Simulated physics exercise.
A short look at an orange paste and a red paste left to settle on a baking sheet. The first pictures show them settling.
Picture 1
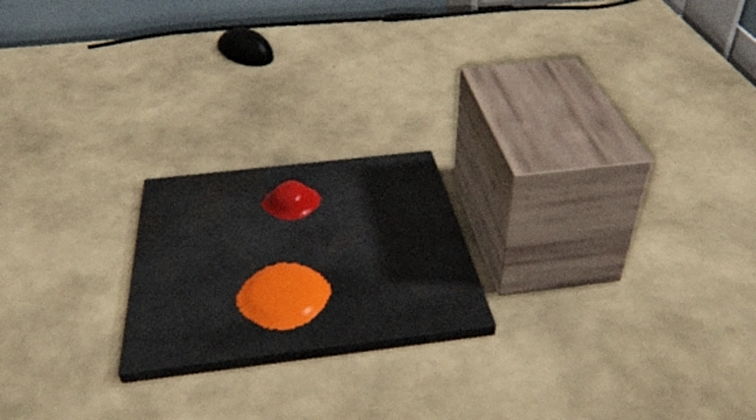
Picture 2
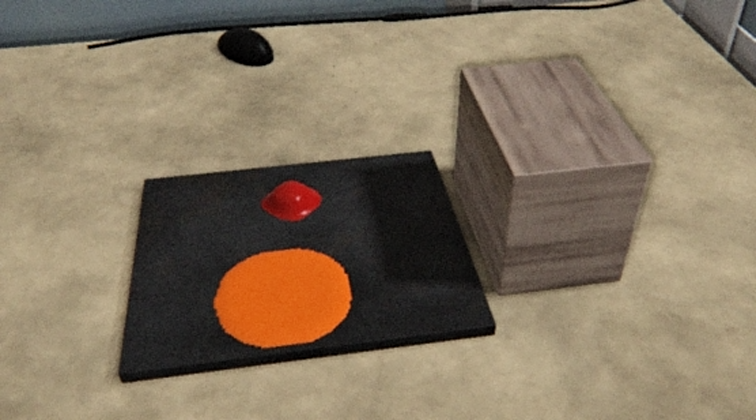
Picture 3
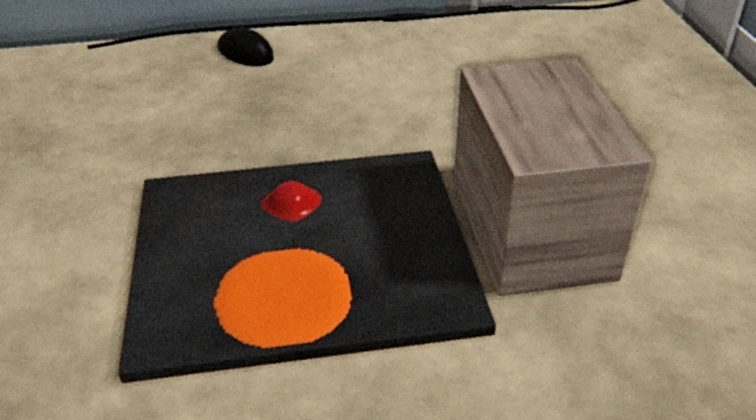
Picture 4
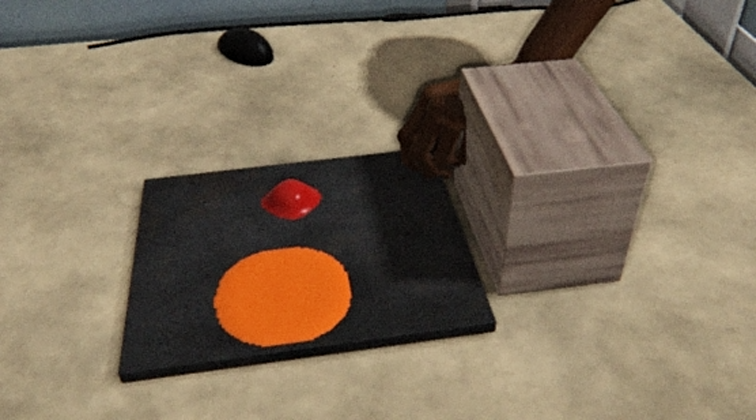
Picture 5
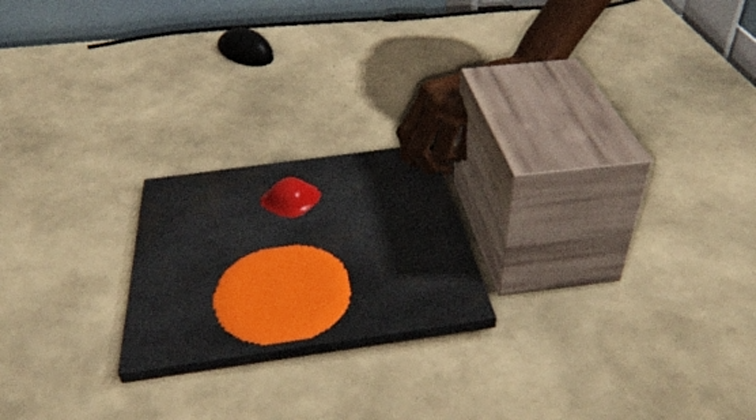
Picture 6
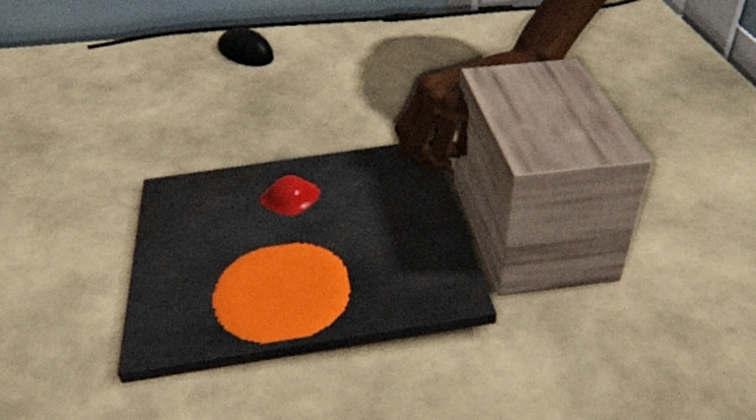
A hand reached in from behind the wooden block and slightly raised the far right corner of a dark baking sheet, after the orange paste on it had spread flat while the red stayed heaped.
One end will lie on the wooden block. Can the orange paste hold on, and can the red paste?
The orange paste slides over the edge; the red paste holds its ground.
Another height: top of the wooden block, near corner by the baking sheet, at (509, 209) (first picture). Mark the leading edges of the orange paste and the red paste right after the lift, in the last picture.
The first near (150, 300), the second near (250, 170).
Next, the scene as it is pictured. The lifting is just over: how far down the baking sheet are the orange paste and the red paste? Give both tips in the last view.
The first near (119, 314), the second near (237, 156).
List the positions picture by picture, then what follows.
In the first picture, the baking sheet lies flat; orange paste (283, 291) a low mound; red paste (291, 194) a tall heap; wooden block (571, 233).
The second picture shows they settle; orange paste (284, 294) spread thin; red paste (291, 194) a tall heap.
The third picture shows at rest; orange paste (284, 294) spread thin; red paste (291, 194) a tall heap.
The fourth picture shows a hand takes the end; orange paste (284, 292) spread thin; red paste (290, 192) a tall heap.
In the fifth picture, the end is rising; orange paste (282, 291) spread thin; red paste (290, 190) a tall heap.
The sixth picture shows the baking sheet slopes by about 3°; orange paste (282, 289) spread thin; red paste (289, 188) a tall heap; wooden block (571, 233).
Soon after, slope about 29°; the orange paste has crept down a long way; the red paste has not moved.
Later, the orange paste is dripping off the low end; the red paste has not moved.
In the end, slope about 29°; the orange paste is dripping off the low end; the red paste has not moved.
